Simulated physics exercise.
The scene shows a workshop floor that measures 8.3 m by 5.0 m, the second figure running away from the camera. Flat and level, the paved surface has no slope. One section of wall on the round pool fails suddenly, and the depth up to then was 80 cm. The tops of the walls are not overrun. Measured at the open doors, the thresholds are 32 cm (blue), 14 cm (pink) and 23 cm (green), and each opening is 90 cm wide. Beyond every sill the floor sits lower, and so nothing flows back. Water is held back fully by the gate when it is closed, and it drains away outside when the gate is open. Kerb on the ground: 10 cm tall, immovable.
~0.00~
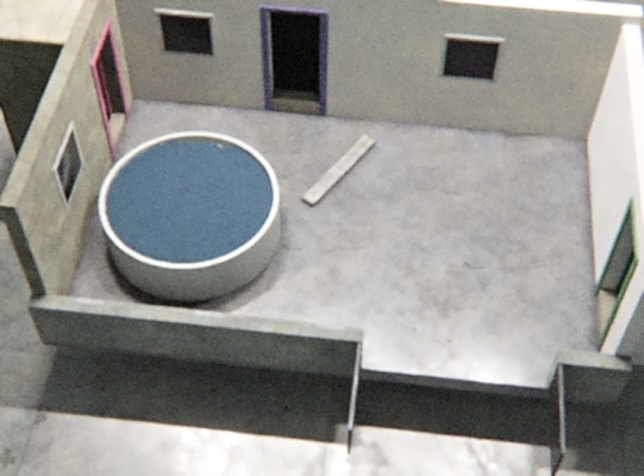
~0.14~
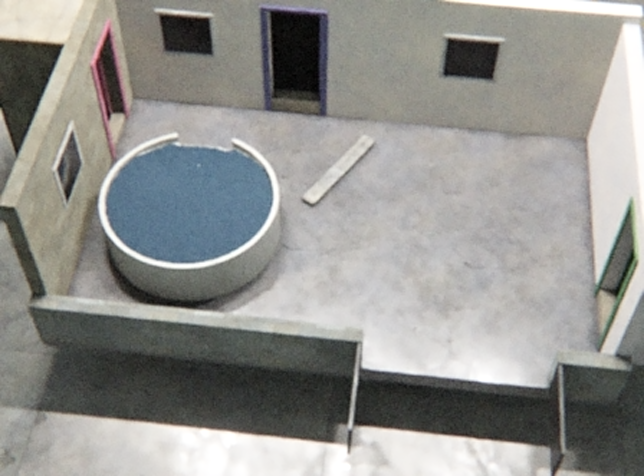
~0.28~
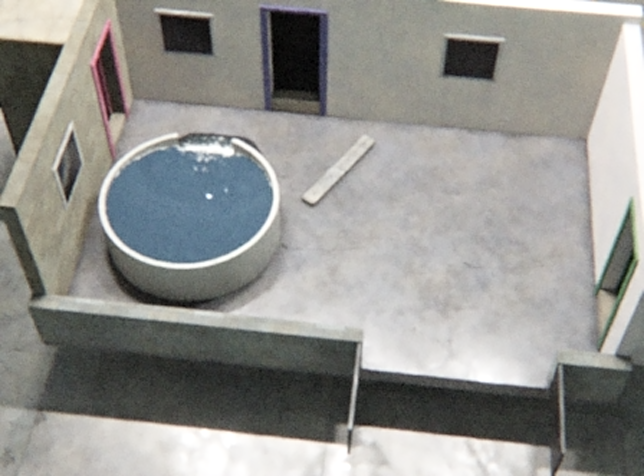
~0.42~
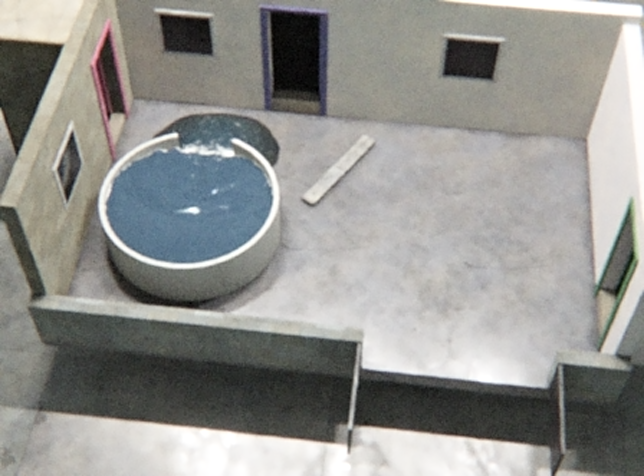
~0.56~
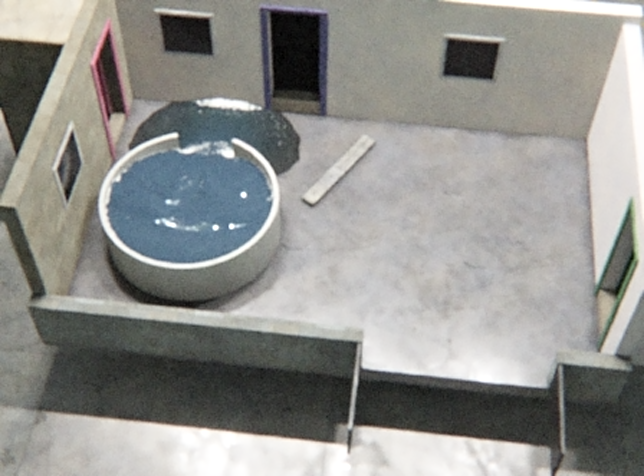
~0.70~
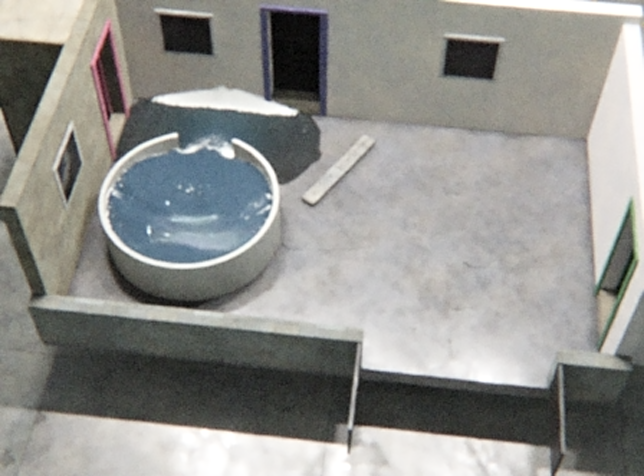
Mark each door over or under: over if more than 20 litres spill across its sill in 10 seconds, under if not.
Blue door under, pink door over, green door under.
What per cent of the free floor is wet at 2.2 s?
Wet share: About 30 %.
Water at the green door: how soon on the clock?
Green 4.0 s.
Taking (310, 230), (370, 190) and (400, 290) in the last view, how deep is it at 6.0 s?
In that order: 3, 2 and 3 cm.
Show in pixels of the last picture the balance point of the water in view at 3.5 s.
Around (230, 197) in the last picture.
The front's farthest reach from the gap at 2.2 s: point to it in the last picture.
I'd put it close to (514, 137).
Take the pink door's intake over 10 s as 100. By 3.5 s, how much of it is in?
I'd put it at about 45 per cent by that point.
After 1.4 s water covers 15 % of the floor and is deepest (58 cm) near (133, 102); blue door 29 cm at the sill, 0 L in, pink door 13 cm at the sill, 0 L in, green door not reached.
After 2.2 s water covers 30 % of the floor and is deepest (50 cm) near (133, 102); blue door 27 cm at the sill, 1 L in, pink door 24 cm at the sill, 13 L in, green door not reached.
After 3.5 s water covers 55 % of the floor and is deepest (36 cm) near (100, 198); blue door 21 cm at the sill, 2 L in, pink door 23 cm at the sill, 71 L in, green door not reached.
After 6.0 s water covers 95 % of the floor and is deepest (30 cm) near (219, 110); blue door 17 cm at the sill, 2 L in, pink door 18 cm at the sill, 135 L in, green door 6 cm at the sill, 0 L in.
After 10.0 s water covers 95 % of the floor and is deepest (19 cm) near (136, 186); blue door 13 cm at the sill, 2 L in, pink door 15 cm at the sill, 163 L in, green door 15 cm at the sill, 0 L in.
